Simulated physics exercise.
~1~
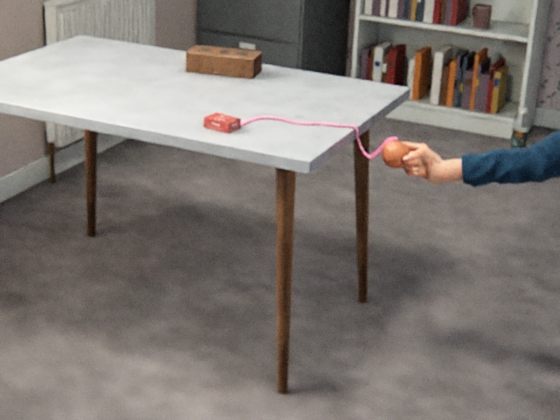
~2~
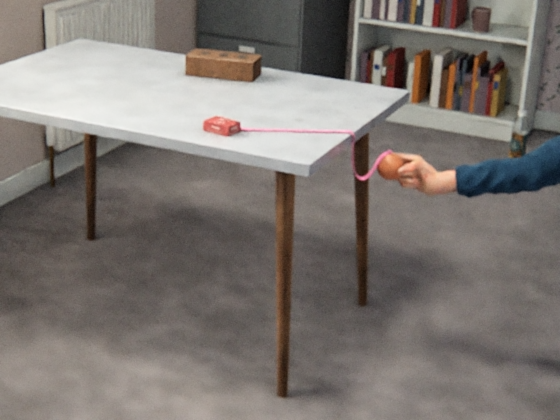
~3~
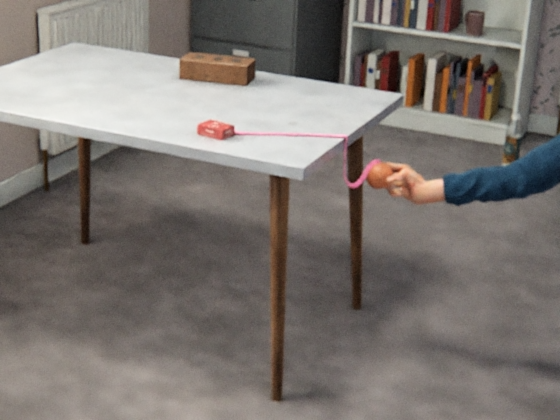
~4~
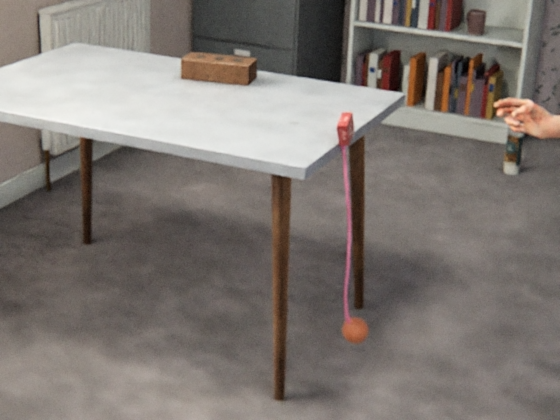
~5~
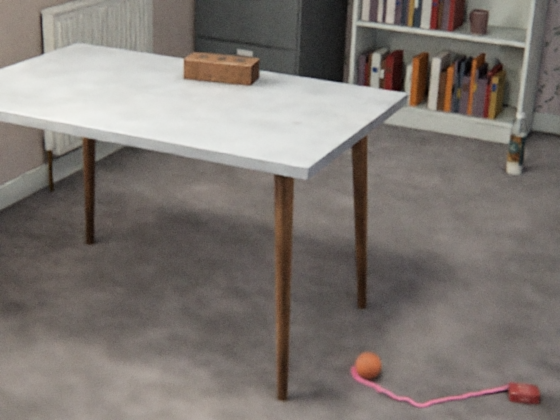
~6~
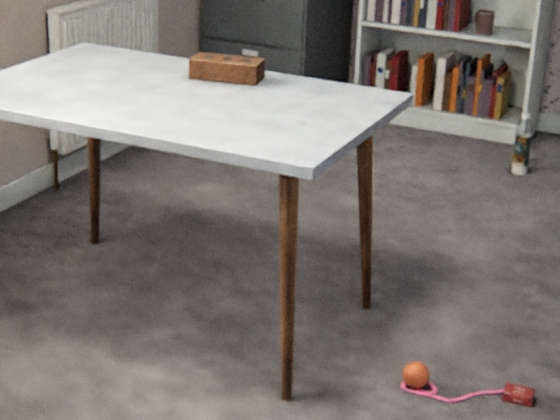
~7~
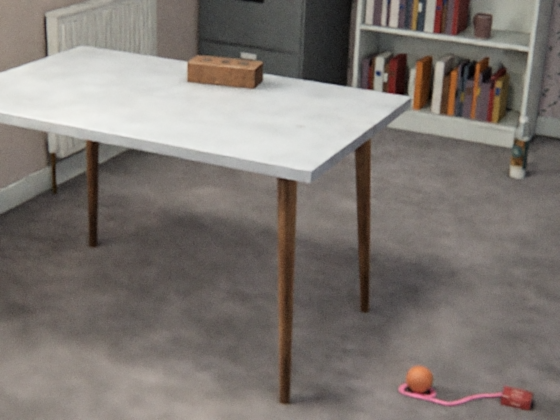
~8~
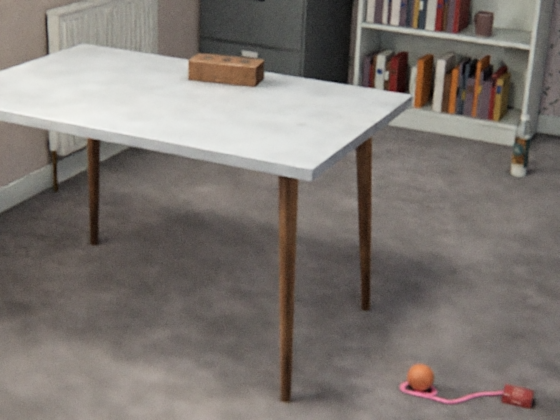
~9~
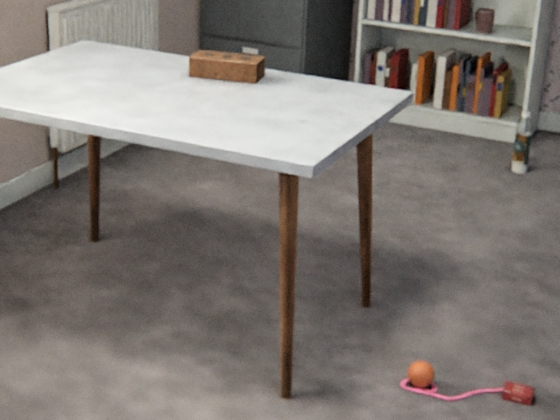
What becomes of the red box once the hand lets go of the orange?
The red box is pulled over the edge of the desk by the ribbon as the orange drops, and it ends up on the floor to the right of the orange.
